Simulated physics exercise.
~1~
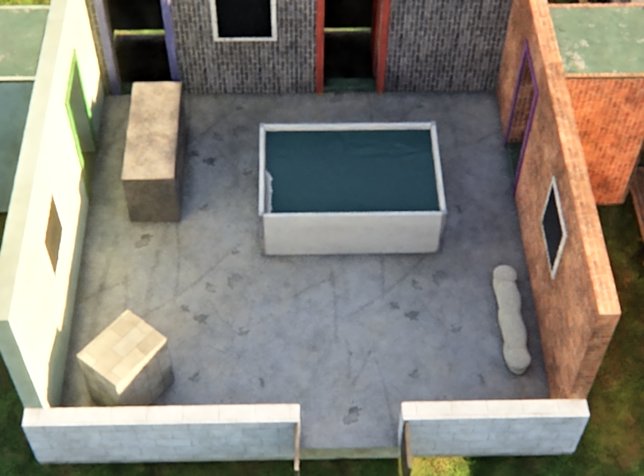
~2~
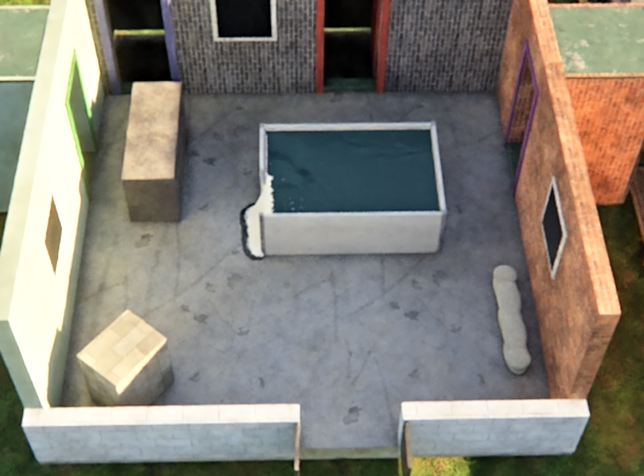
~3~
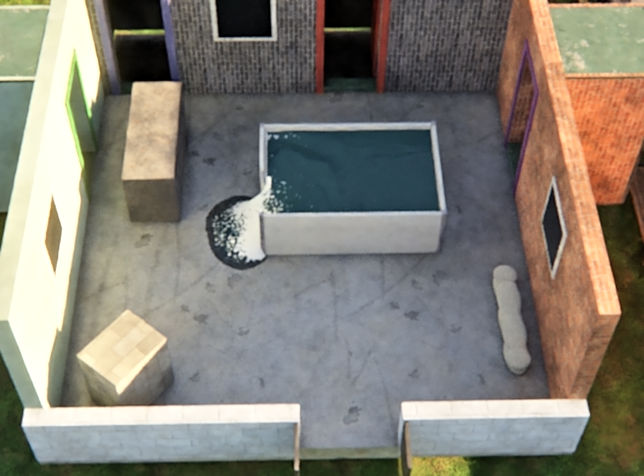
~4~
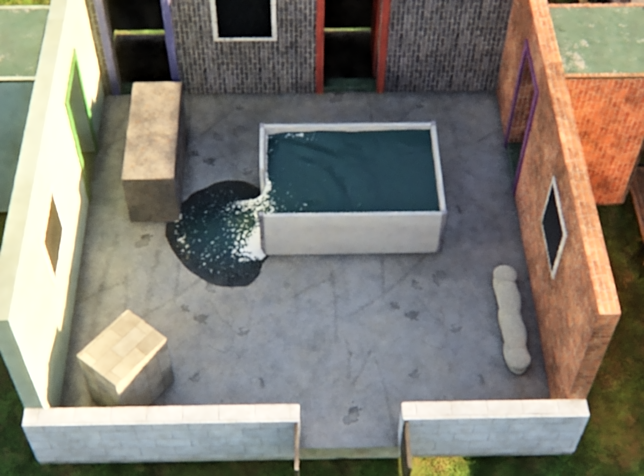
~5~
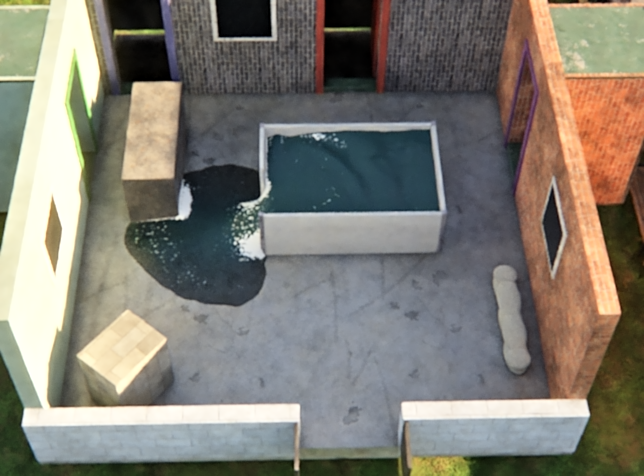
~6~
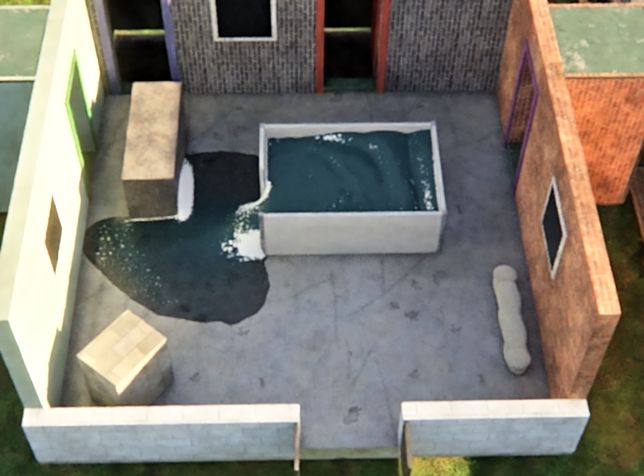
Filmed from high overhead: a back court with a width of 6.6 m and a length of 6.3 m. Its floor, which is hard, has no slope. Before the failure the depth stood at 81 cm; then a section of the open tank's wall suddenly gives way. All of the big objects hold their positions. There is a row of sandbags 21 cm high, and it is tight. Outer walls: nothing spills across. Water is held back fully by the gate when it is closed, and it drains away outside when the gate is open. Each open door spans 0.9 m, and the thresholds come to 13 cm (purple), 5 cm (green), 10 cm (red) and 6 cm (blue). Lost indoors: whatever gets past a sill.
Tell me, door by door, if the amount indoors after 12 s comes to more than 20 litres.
Door by door: The purple door lets in no more than 20 litres; the green door lets in more than 20 litres; the red door lets in no more than 20 litres; the blue door lets in more than 20 litres.
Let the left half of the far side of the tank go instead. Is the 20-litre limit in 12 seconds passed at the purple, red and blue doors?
Then: Purple short of it, red beyond it, blue beyond it.
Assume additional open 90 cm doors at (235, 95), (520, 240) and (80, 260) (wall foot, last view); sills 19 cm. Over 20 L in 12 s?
Check each in turn: The first fails, the second fails, the third succeeds.
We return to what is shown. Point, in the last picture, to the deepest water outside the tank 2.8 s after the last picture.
Location: Approx. (59, 423).
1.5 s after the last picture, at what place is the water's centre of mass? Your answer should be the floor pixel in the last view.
The water is centred near (274, 224).
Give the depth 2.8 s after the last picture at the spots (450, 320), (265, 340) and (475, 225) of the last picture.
Around 0 cm, 1 cm and 0 cm, in the order given.
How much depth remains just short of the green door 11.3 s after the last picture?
It averages close to 6.5 centimetres.
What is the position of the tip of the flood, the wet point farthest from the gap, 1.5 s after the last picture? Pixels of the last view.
Near (57, 435).
Then, 0.7 s after the last picture water covers 25 % of the floor and is deepest (44 cm) near (183, 211); purple door not reached, green door 2 cm at the sill, 0 L in, red door not reached, blue door not reached.
Then, 1.5 s after the last picture water covers 35 % of the floor and is deepest (47 cm) near (57, 435); purple door not reached, green door 6 cm at the sill, 0 L in, red door not reached, blue door 4 cm at the sill, 0 L in.
Then, 2.8 s after the last picture water covers 55 % of the floor and is deepest (48 cm) near (59, 423); purple door not reached, green door 6 cm at the sill, 1 L in, red door 5 cm at the sill, 0 L in, blue door 15 cm at the sill, 26 L in.
Then, 6.3 s after the last picture water covers 95 % of the floor and is deepest (19 cm) near (137, 96); purple door 5 cm at the sill, 0 L in, green door 8 cm at the sill, 9 L in, red door 4 cm at the sill, 0 L in, blue door 16 cm at the sill, 188 L in.
Then, 11.3 s after the last picture water covers 95 % of the floor and is deepest (14 cm) near (496, 123); purple door 10 cm at the sill, 0 L in, green door 7 cm at the sill, 39 L in, red door 8 cm at the sill, 0 L in, blue door 9 cm at the sill, 305 L in.
